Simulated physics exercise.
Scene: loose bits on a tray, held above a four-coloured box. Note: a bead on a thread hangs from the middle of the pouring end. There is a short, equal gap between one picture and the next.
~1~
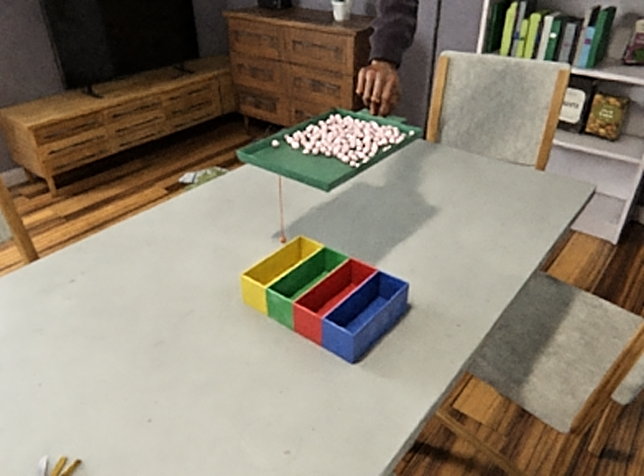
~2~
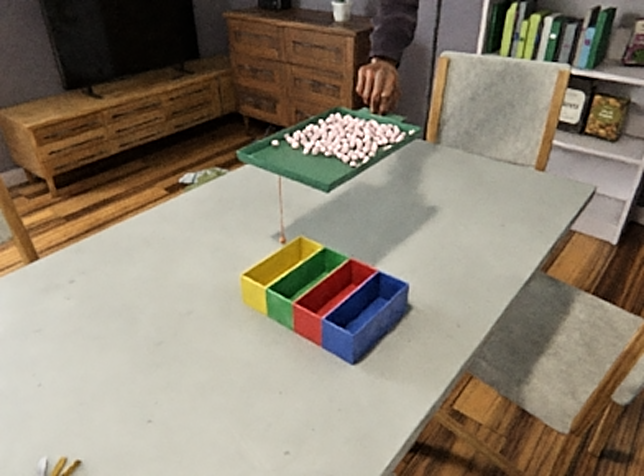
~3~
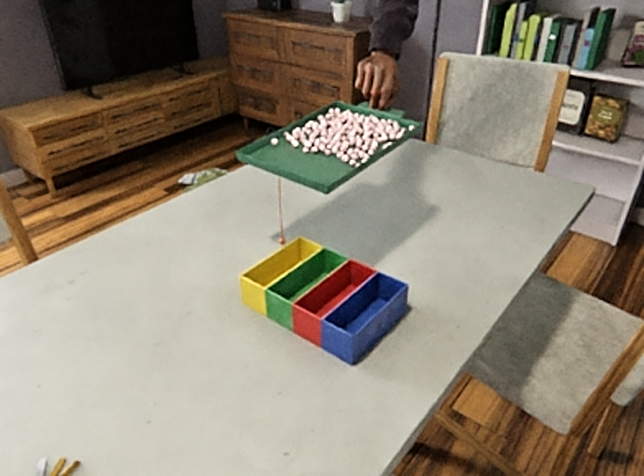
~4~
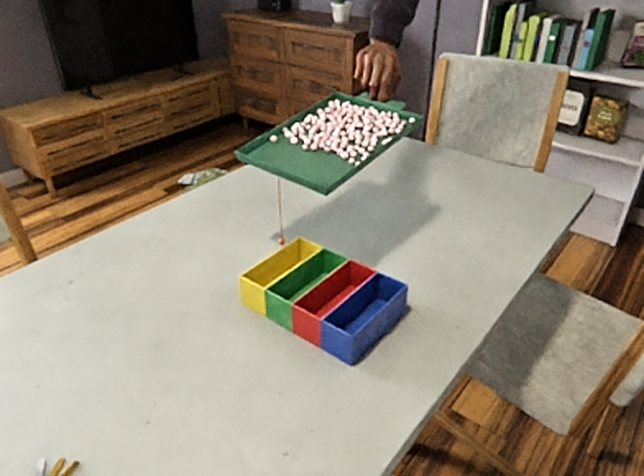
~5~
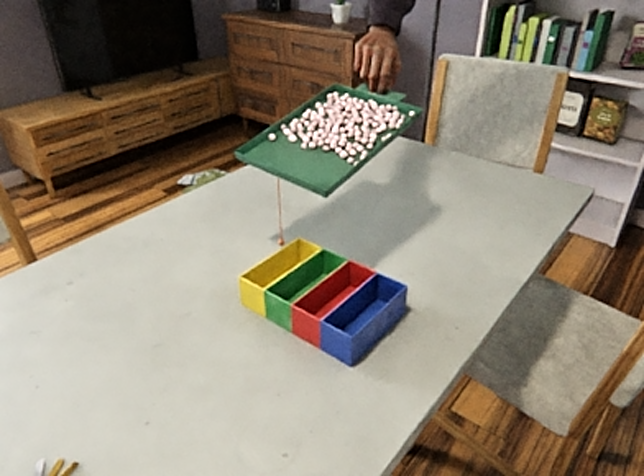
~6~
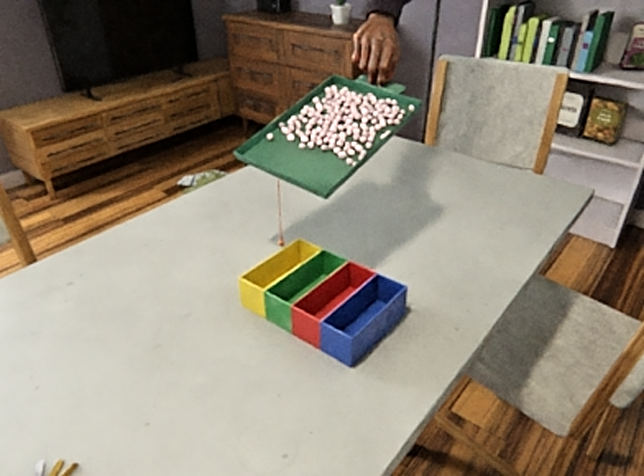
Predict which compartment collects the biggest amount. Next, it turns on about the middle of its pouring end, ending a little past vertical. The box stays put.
Biggest amount: The green compartment.
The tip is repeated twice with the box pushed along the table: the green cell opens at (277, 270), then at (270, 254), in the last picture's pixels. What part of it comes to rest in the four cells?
Close to 100 in a hundred, followed by close to 90 in a hundred.
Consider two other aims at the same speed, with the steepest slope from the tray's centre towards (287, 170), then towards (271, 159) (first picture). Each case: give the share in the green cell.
For the first aim it is 20 in a hundred, for the second 0 in a hundred.
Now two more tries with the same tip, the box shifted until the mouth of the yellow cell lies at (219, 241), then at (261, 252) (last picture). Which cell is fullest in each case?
Going by the two tries in order: That blue cell, then the red one.
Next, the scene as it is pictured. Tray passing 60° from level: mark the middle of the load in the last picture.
I'd put the middle of the pieces at roughly (302, 178).
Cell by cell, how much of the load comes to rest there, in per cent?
Final shares - yellow cell 20 percent, green cell 50 percent, red cell 20 percent, blue cell 0 percent.
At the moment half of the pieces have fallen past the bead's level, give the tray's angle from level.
I'd put it at about 90 degrees.
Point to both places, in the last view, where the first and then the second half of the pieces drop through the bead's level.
I'd place the first part at (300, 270) and the rest at (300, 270).
Soon after the last picture, tray tipped steeply; about two thirds on the tray; a small part in the green cell; a small part in the red cell; a small part in the yellow cell; a stray few in the blue cell; a small part falling or outside the box.
A little later, tray tipped right over; a small part on the tray; about a third in the green cell; about a quarter in the yellow cell; a small part in the red cell; a stray few in the blue cell; about a quarter falling or outside the box.
Later still, tray tipped past a quarter turn; about half in the green cell; about a quarter in the yellow cell; about a quarter in the red cell; a stray few in the blue cell; a small part falling or outside the box.
At rest, tray tipped past a quarter turn; about half in the green cell; about a quarter in the yellow cell; about a quarter in the red cell; a stray few in the blue cell; a small part outside the box.
